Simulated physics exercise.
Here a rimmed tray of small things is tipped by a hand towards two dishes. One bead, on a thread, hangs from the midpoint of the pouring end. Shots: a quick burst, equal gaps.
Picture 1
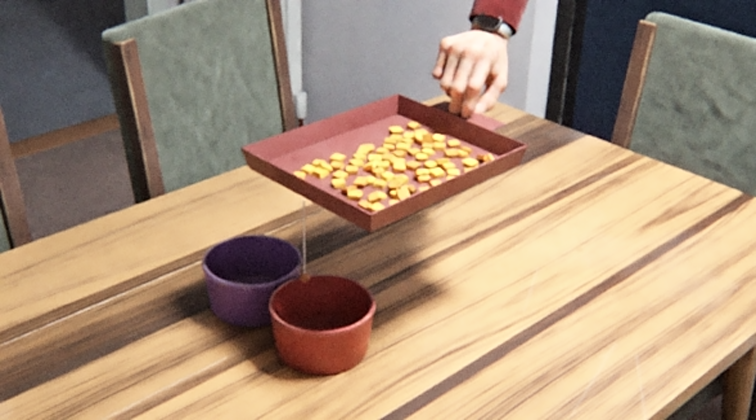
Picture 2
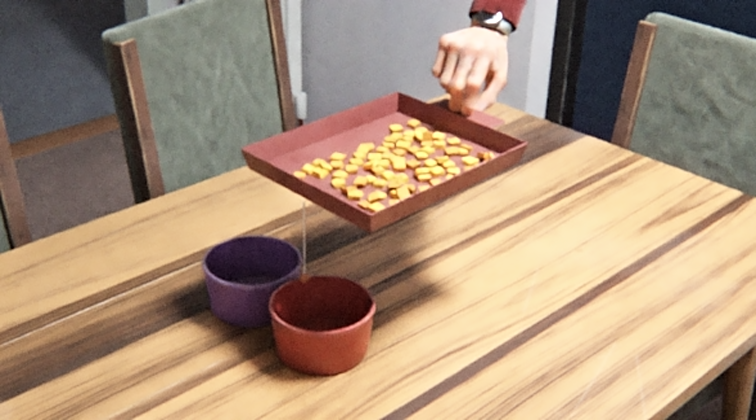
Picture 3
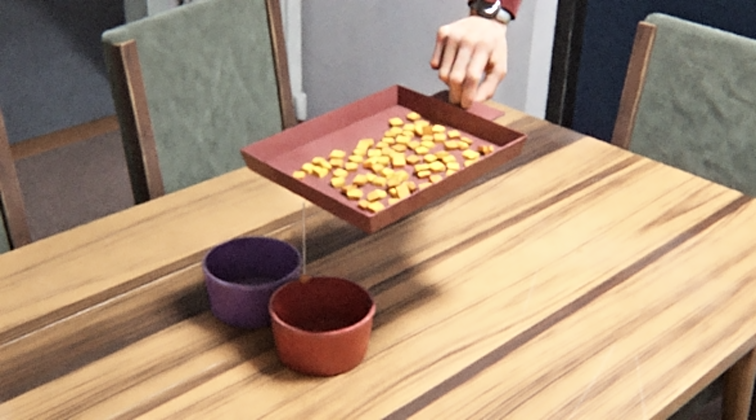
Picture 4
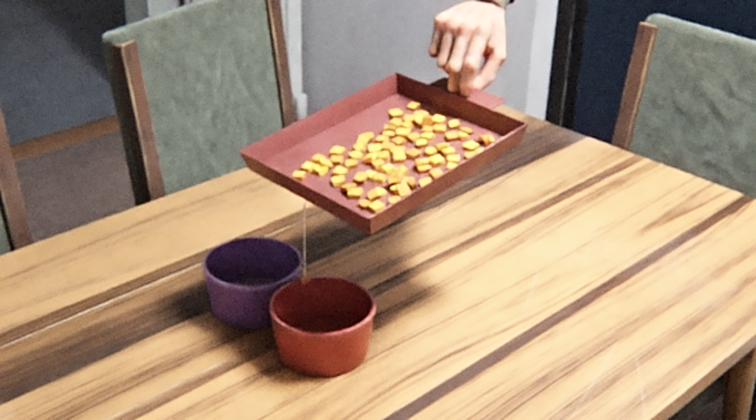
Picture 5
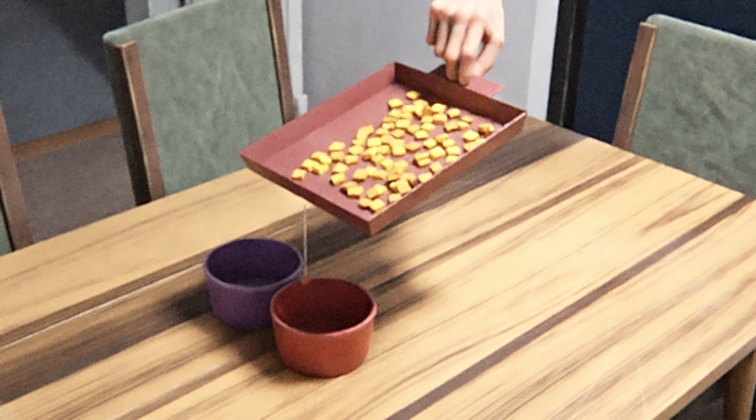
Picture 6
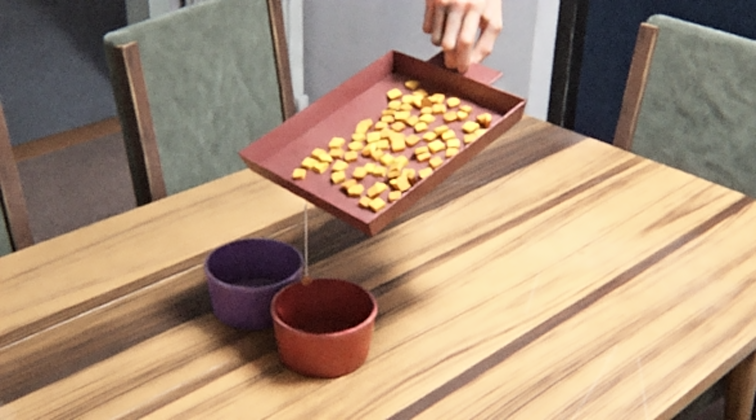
A hand held a reddish tray of small yellow crackers above a purple dish and a red dish on a wooden table, then slowly raised its far end, tilting it while the crackers stayed put.
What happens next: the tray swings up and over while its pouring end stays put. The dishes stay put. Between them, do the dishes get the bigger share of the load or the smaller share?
The amount caught is going to be smaller than the amount missed.
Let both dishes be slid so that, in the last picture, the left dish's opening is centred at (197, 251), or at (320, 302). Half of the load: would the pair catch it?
The pair would catch the lesser share the first time and the lesser share the second time.
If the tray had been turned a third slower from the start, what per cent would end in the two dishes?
It would be close to 30 per cent.
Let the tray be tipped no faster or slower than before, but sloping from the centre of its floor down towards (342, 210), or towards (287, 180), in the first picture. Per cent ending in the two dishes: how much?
Respectively close to 30 and 70 in a hundred.
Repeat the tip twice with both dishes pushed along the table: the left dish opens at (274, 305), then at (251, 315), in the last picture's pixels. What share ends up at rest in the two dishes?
First 70 per cent, second 80 per cent.
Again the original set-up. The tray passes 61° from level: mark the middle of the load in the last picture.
(335, 181).
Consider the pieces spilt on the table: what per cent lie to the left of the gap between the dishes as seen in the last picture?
It comes to near 70 percent of the spill.
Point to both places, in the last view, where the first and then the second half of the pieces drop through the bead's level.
For the early half I get (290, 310), and for the late half (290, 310).
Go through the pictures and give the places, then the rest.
In the first picture, corners of the pouring end near (249, 148) and (371, 210), level; middle of the load near (399, 167), small crackers; left dish near (215, 294); right dish near (283, 340); bead on its thread near (305, 277).
In the second picture, corners of the pouring end near (249, 148) and (371, 211), level; middle of the load near (399, 166).
In the third picture, corners of the pouring end near (248, 149) and (370, 212), tipped barely, level across its low end; middle of the load near (399, 162).
In the fourth picture, corners of the pouring end near (247, 150) and (369, 214), tipped a little, level across its low end; middle of the load near (399, 157).
In the fifth picture, corners of the pouring end near (246, 151) and (369, 216), tipped a little, level across its low end; middle of the load near (399, 151).
In the sixth picture, corners of the pouring end near (246, 152) and (368, 217), tipped clearly, level across its low end; middle of the load near (398, 145); left dish near (216, 297); right dish near (285, 343).
Shortly afterwards, tray tipped steeply; the whole lot on the tray.
Next, tray tipped right over; all but a few on the tray; only a few in the right dish; only a few outside both.
Some moments later, tray tipped past a quarter turn; near a quarter in the right dish; the bulk outside both.
In the end, tray tipped past a quarter turn; near a quarter in the right dish; none at all in the left dish; the bulk outside both.
